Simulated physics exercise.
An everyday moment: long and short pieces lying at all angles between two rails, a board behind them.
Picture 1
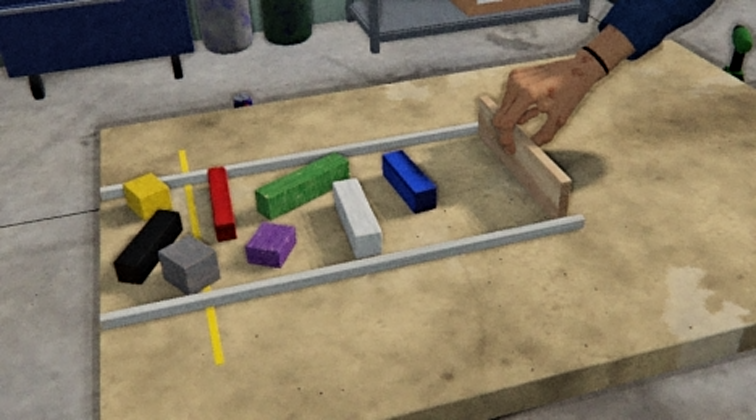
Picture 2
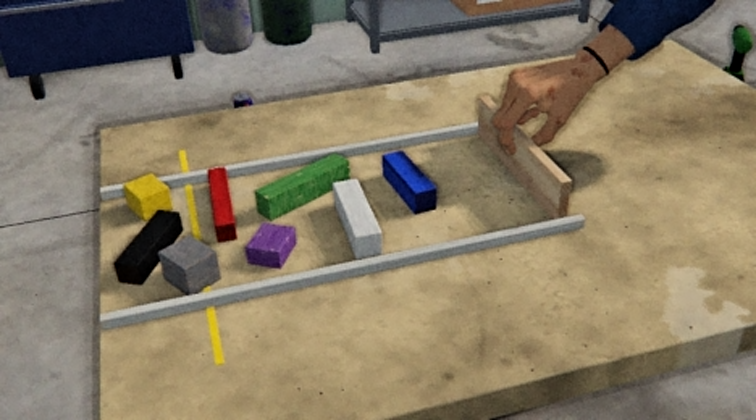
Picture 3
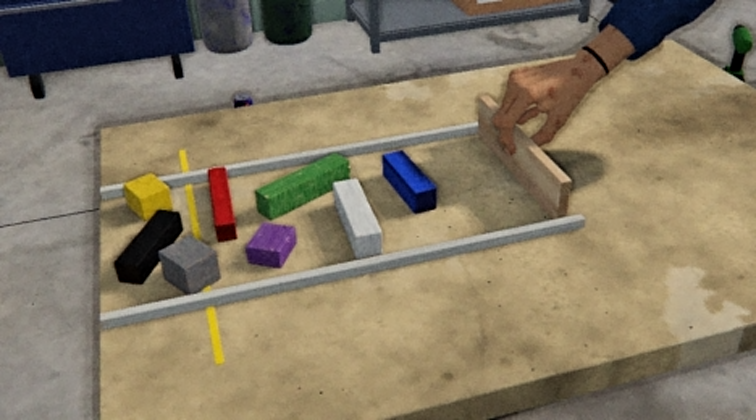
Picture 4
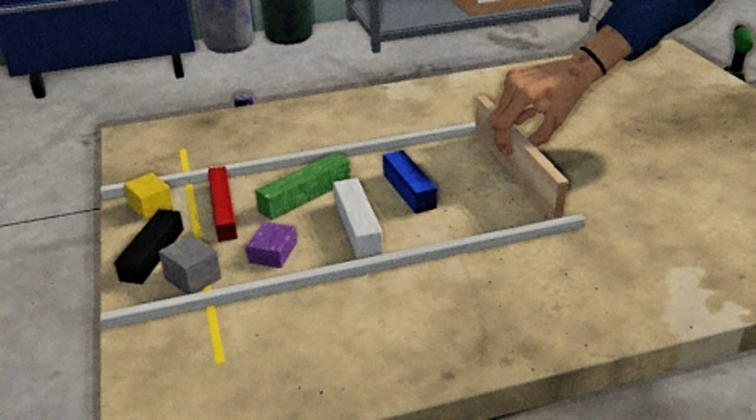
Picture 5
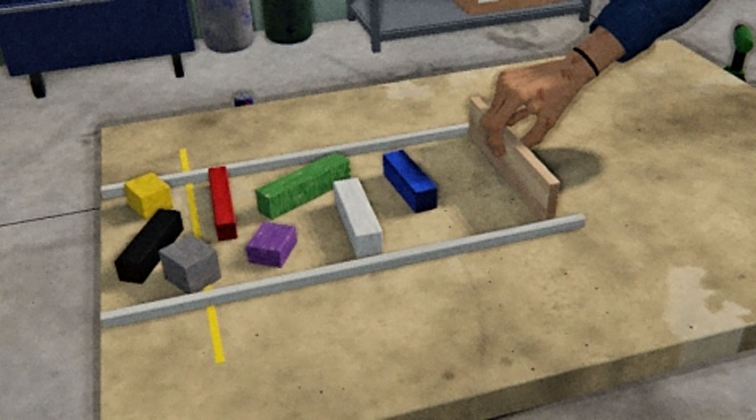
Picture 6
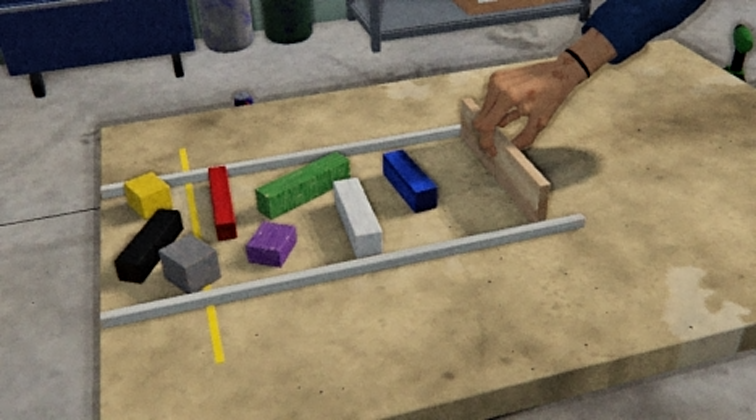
A hand in a dark blue sleeve grips a wooden board standing across two pale rails on a tan tabletop, seen from above at an angle in a workshop. Between the rails, yellow, black and grey pieces lie at left near yellow tape, then red, purple, green, white and blue ones. The hand holds nearly still, then slides the board slightly left; the pieces and camera stay still.
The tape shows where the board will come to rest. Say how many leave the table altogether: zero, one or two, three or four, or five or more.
Outcome: The number that fall off is one or two.
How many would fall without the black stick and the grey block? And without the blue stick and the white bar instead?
Fallen: 0, and 0 in the other try.
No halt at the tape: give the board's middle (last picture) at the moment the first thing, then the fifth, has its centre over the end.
At (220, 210) for the first, at (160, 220) for the fifth.
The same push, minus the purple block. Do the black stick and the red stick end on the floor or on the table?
The black stick falls, the red stick remains up.
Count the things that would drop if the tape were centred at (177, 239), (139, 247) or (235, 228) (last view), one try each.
Try by try, 3, 6 and 0.
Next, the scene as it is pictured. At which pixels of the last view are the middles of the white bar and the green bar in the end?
The white bar stops around (167, 261); the green bar around (137, 221).
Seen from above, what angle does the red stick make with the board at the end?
Roughly 35° out of line.
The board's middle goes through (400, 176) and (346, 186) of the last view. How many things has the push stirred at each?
First 1, then 4.
Soon after, none off yet; black stick at rest near (151, 245); yellow block at rest near (148, 196); grey block at rest near (190, 264).
After that, none off yet; black stick displaced a little near (122, 246); yellow block moving near (144, 195); grey block displaced about its own width near (151, 277).
In the end, the number that fall off is one or two; gone, black stick.
